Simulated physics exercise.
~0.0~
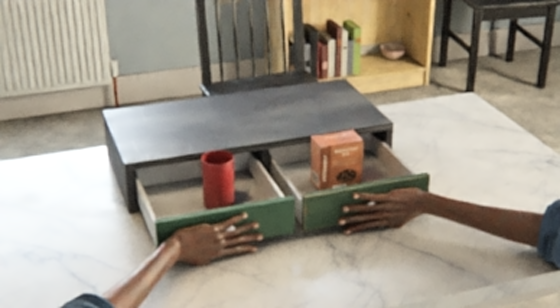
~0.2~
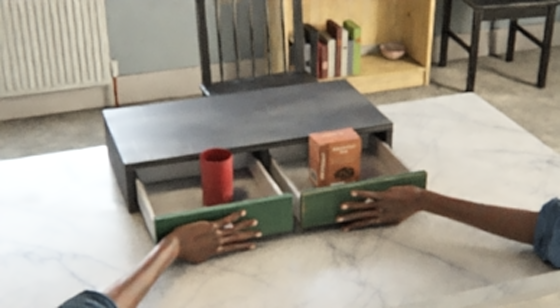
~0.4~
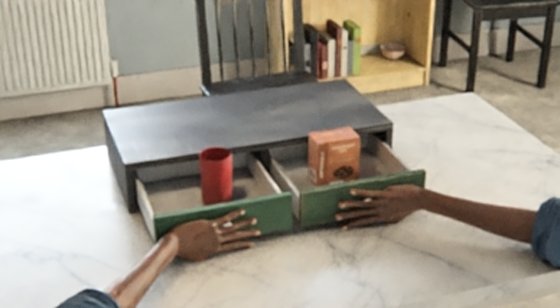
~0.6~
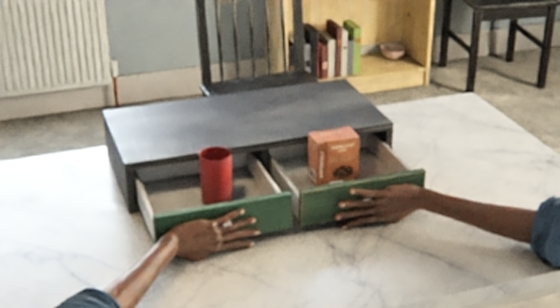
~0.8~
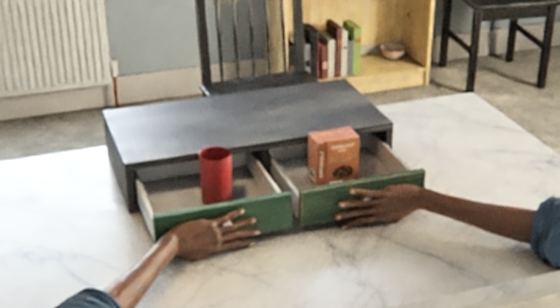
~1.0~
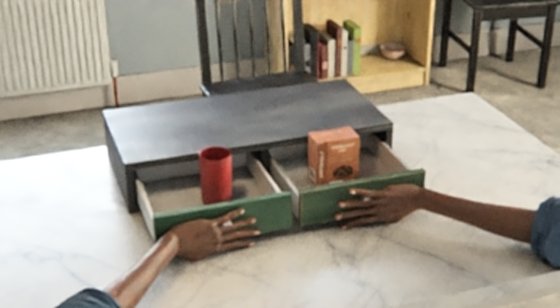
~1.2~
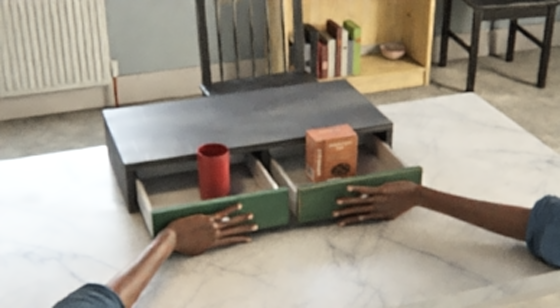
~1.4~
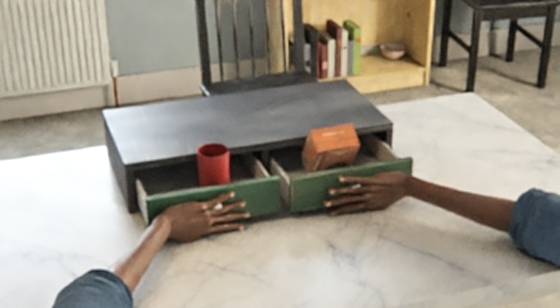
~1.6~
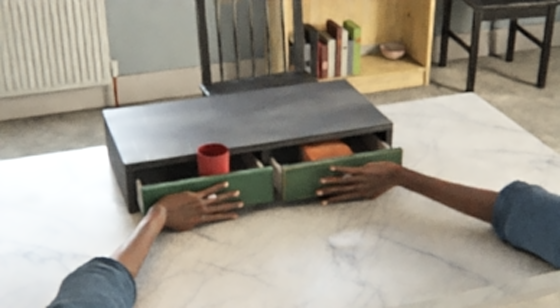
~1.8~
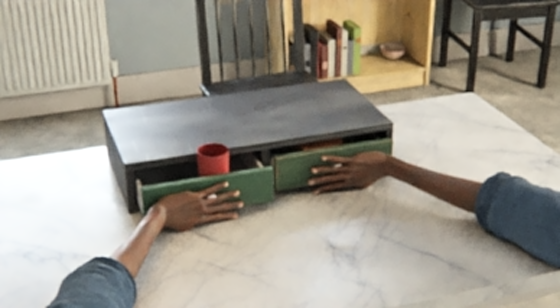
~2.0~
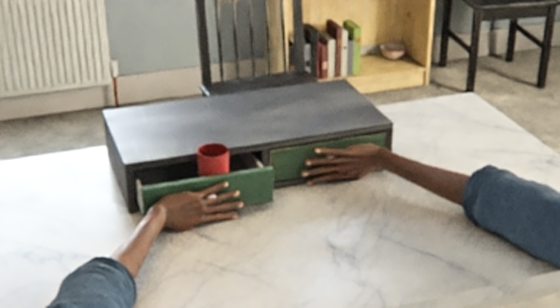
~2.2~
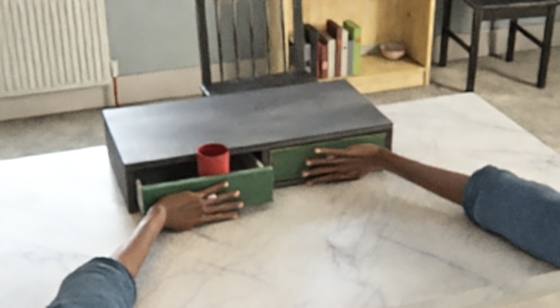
Two hands push green drawers inward; the orange box tips, and only the right closes.
